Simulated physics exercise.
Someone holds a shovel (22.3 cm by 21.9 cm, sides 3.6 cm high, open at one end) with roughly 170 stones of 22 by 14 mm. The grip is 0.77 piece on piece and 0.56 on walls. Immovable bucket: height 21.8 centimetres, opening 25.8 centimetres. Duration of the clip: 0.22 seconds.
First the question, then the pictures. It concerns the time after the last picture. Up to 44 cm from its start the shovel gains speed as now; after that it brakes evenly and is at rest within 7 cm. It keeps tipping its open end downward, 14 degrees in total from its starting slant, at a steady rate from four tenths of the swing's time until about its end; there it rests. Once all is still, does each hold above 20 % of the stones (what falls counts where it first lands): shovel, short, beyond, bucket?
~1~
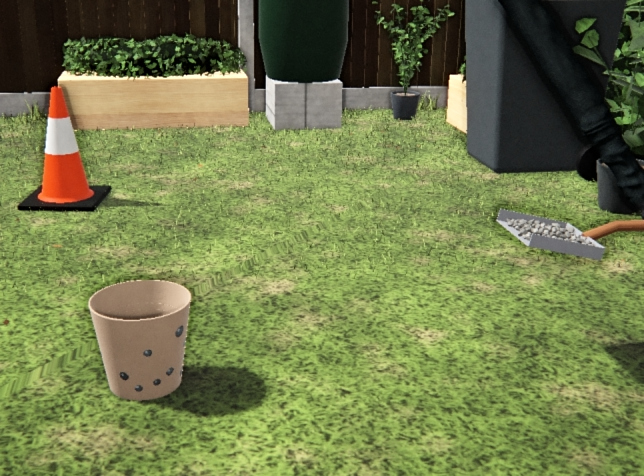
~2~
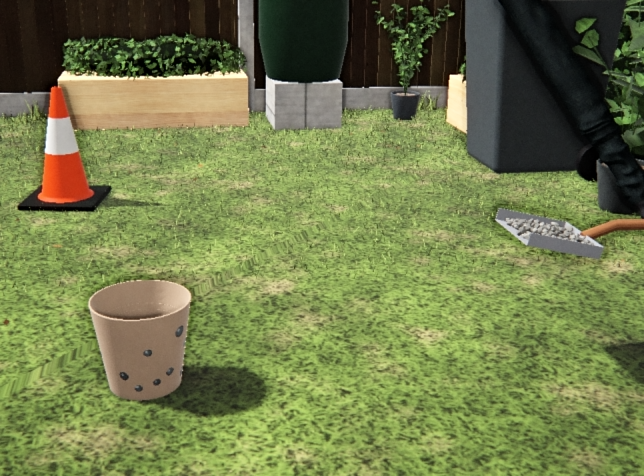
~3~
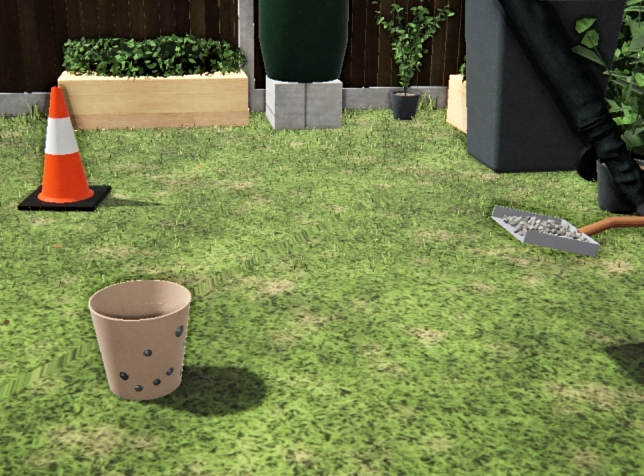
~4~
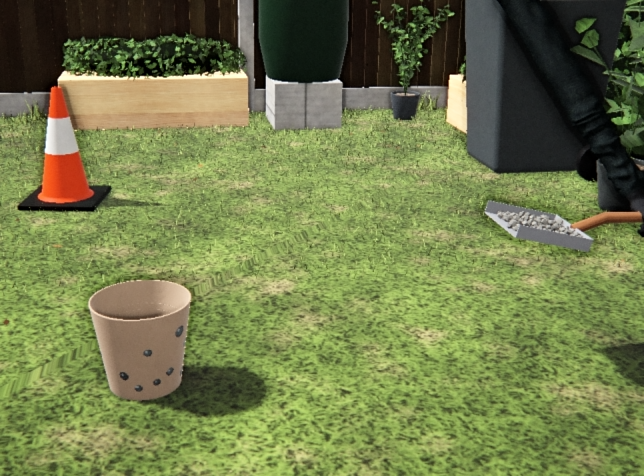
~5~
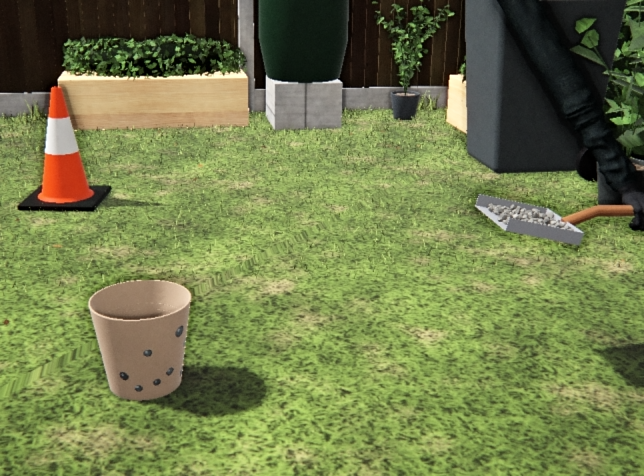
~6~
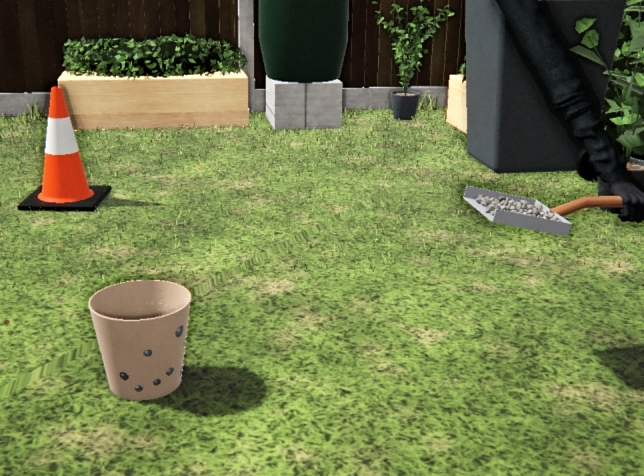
Shovel: Fails to get past one fifth. Short: Fails to get past one fifth. Beyond: Fails to get past one fifth. Bucket: Gets past one fifth.
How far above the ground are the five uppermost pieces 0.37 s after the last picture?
Some 75 cm.
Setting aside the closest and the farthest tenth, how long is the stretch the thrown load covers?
Around 15 centimetres.
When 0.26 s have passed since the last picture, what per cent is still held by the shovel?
About 80 %.
Then, 0.14 s after the last picture, tilt 7 degrees; shovel 100 %; middle of all pieces near (464, 167).
Then, 0.26 s after the last picture, tilt 0 degrees; shovel 80 %, in the air 20 %; middle of all pieces near (391, 119).
Then, 0.37 s after the last picture, tilt 1 degrees; in the air 100 %; middle of all pieces near (316, 117).
Then, 0.47 s after the last picture, tilt 1 degrees; in the air 100 %; middle of all pieces near (246, 156).
In the end, shovel 0 %, short 0 %, beyond 0 %, bucket 100 %.
